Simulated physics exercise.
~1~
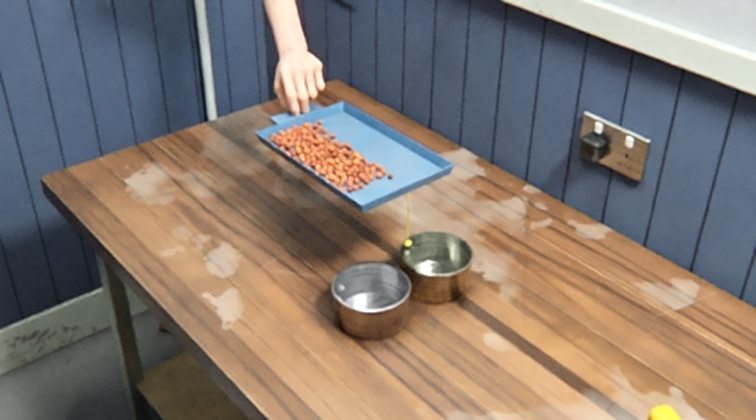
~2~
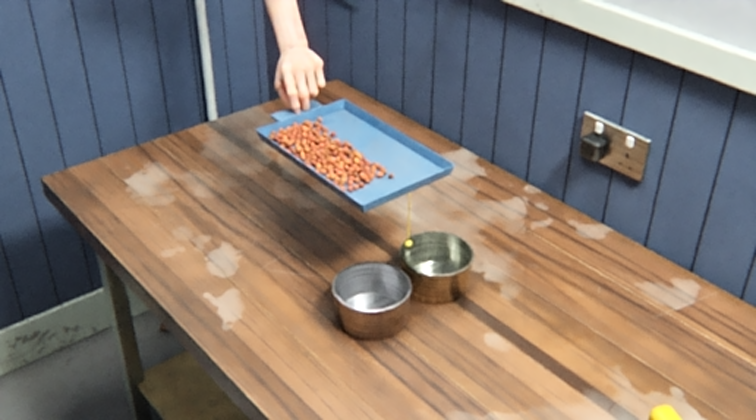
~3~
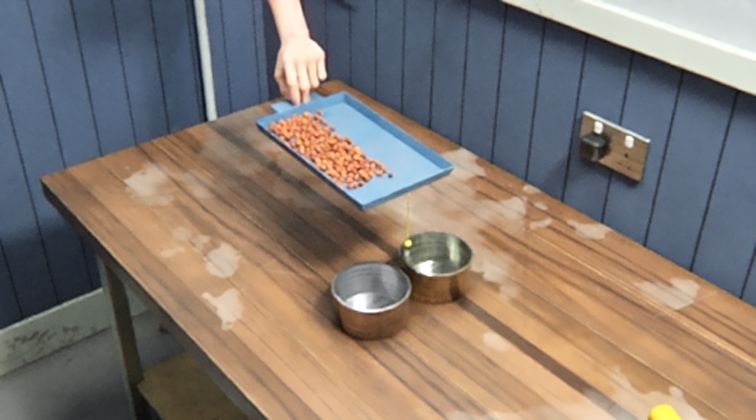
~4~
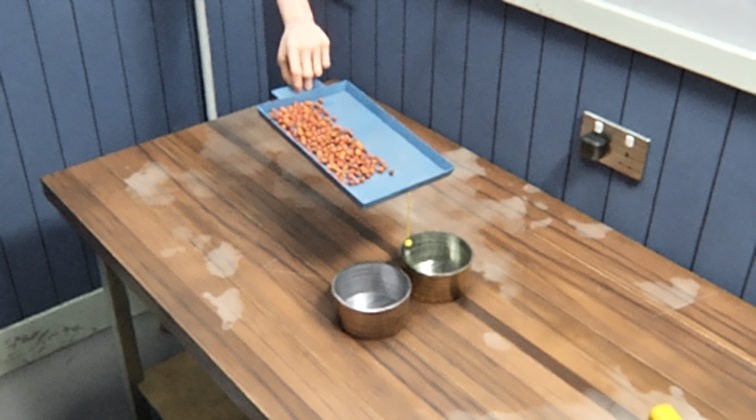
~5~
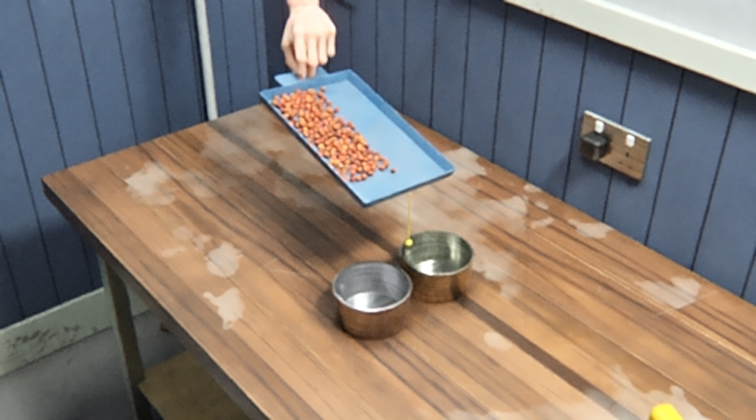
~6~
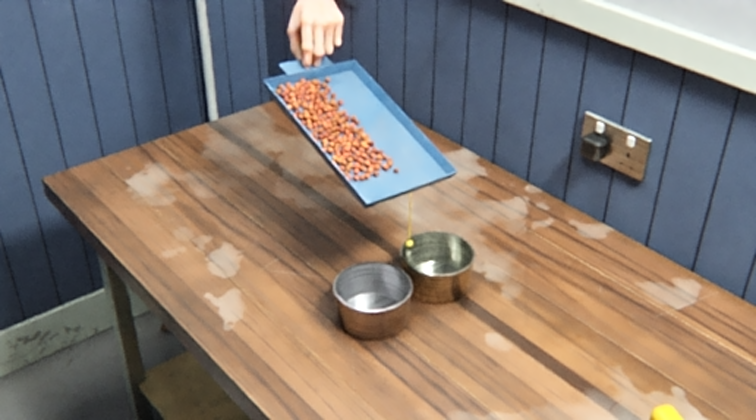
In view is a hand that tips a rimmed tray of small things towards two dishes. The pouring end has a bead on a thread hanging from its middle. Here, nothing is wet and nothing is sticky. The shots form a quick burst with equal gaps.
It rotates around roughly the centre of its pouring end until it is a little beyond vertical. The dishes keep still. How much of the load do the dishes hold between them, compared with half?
Between them the dishes hold more than half of the load.
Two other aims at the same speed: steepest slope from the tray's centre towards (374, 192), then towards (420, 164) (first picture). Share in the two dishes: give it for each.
About 90 % and 40 %.
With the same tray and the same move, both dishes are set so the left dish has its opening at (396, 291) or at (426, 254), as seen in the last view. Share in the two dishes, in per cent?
Close to 70 in a hundred first, close to 70 in a hundred second.
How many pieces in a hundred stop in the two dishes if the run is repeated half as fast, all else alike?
Share: Around 60%.
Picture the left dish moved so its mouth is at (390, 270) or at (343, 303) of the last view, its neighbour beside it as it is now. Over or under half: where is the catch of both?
One: Over half. Two: The smaller part.
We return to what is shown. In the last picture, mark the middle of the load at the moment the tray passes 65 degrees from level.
Look close to (428, 178) in the last picture.
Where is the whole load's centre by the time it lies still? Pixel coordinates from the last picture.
Roughly at pixel (450, 281).
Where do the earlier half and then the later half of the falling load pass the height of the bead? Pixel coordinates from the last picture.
First part (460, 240), rest (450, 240).
Shortly afterwards, tray tipped steeply; the bulk on the tray; only a few in the right dish; near a quarter in the air.
Next, tray tipped past a quarter turn; near a quarter on the tray; near a third in the right dish; near a quarter outside both; near a quarter in the air.
Some moments later, tray tipped past a quarter turn; only a few in the left dish; near two thirds in the right dish; near a third outside both.
In the end, tray tipped past a quarter turn; only a few in the left dish; near two thirds in the right dish; near a third outside both.
